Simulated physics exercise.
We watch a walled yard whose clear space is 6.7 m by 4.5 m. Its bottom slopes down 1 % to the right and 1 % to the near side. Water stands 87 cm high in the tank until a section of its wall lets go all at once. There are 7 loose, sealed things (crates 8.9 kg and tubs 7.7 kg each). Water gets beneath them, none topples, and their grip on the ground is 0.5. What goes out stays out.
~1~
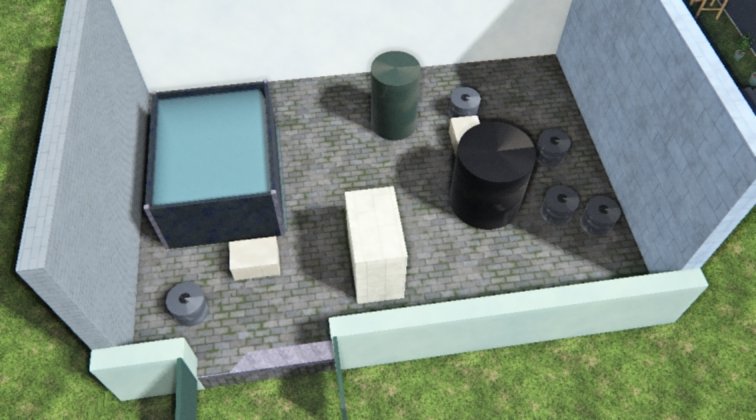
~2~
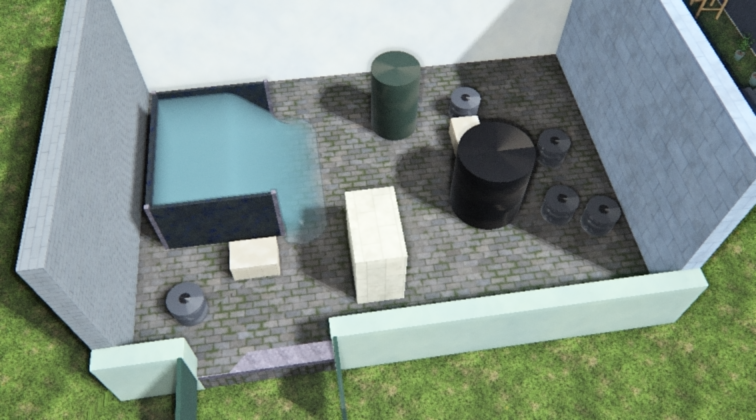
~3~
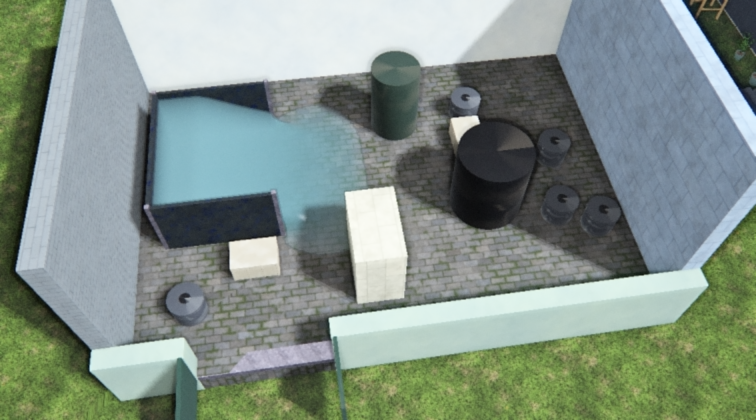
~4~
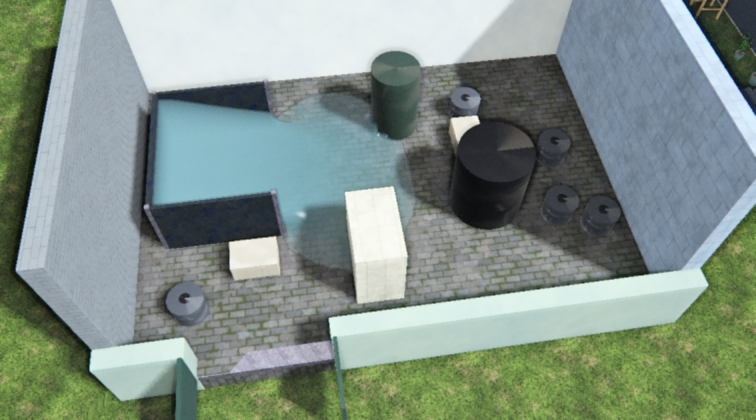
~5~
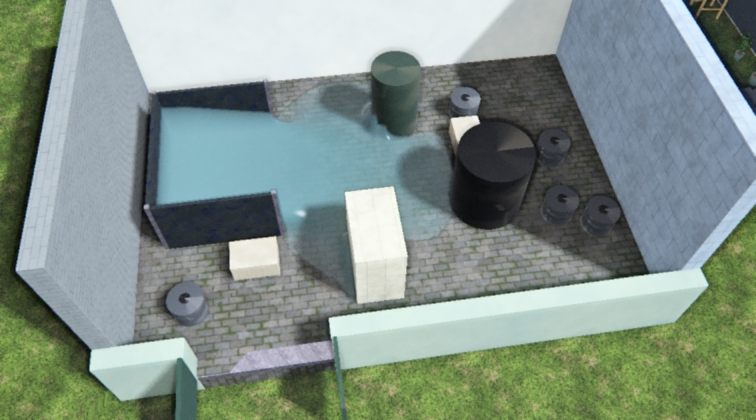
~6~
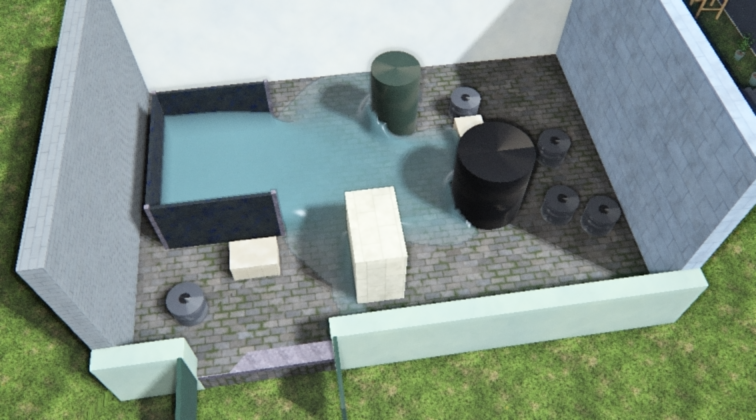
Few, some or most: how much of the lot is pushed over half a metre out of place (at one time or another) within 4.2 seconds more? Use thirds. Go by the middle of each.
It is between one and two thirds.
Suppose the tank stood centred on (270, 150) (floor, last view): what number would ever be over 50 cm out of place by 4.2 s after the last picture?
In that case 5 of them.
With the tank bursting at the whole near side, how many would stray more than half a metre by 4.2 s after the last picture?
Then 2.
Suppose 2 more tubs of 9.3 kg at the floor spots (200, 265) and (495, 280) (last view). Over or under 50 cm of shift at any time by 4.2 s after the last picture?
In that order: Short of it, over.
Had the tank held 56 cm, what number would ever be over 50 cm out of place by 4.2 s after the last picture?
Then 4.
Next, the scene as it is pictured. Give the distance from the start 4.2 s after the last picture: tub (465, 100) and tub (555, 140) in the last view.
In turn: 100 cm, 200 cm.
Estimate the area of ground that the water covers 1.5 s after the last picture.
Some 23 m2.
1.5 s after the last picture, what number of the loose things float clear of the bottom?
2 of them.
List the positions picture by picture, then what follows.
In the first picture, a crate at (468, 132) rests on the ground; a crate at (253, 253), on the bottom; 2.8 m2 under water; 0 of 7 have shifted.
In the second picture, a crate at (468, 132) rests on the ground; a crate at (253, 253), on the bottom; 4.1 m2 under water; 0 of 7 have shifted.
In the third picture, a crate at (468, 132), on the bottom; a crate at (253, 253) rests on the ground; 5.8 m2 under water; 0 of 7 have shifted.
In the fourth picture, a crate at (468, 132), on the bottom; a crate at (253, 253), on the bottom; 7.5 m2 under water; 0 of 7 have shifted.
In the fifth picture, a crate at (468, 132), on the bottom; a crate at (253, 253) rests on the ground; 9.2 m2 under water; 0 of 7 have shifted.
In the sixth picture, a crate at (472, 132), on the bottom, 6 cm from its start; a crate at (253, 253), on the bottom; water covers 10.5 m2; 1 of 7 have shifted.
Then, 0.4 s after the last picture 1 of 7 are over 50 cm from their spots; 0 afloat.
Then, 1.5 s after the last picture 2 of 7 are over 50 cm from their spots; 2 afloat.
Then, 2.8 s after the last picture 4 of 7 are over 50 cm from their spots; 4 afloat.
Then, 4.2 s after the last picture 4 of 7 are over 50 cm from their spots, and 4 have been at some point; 5 afloat.
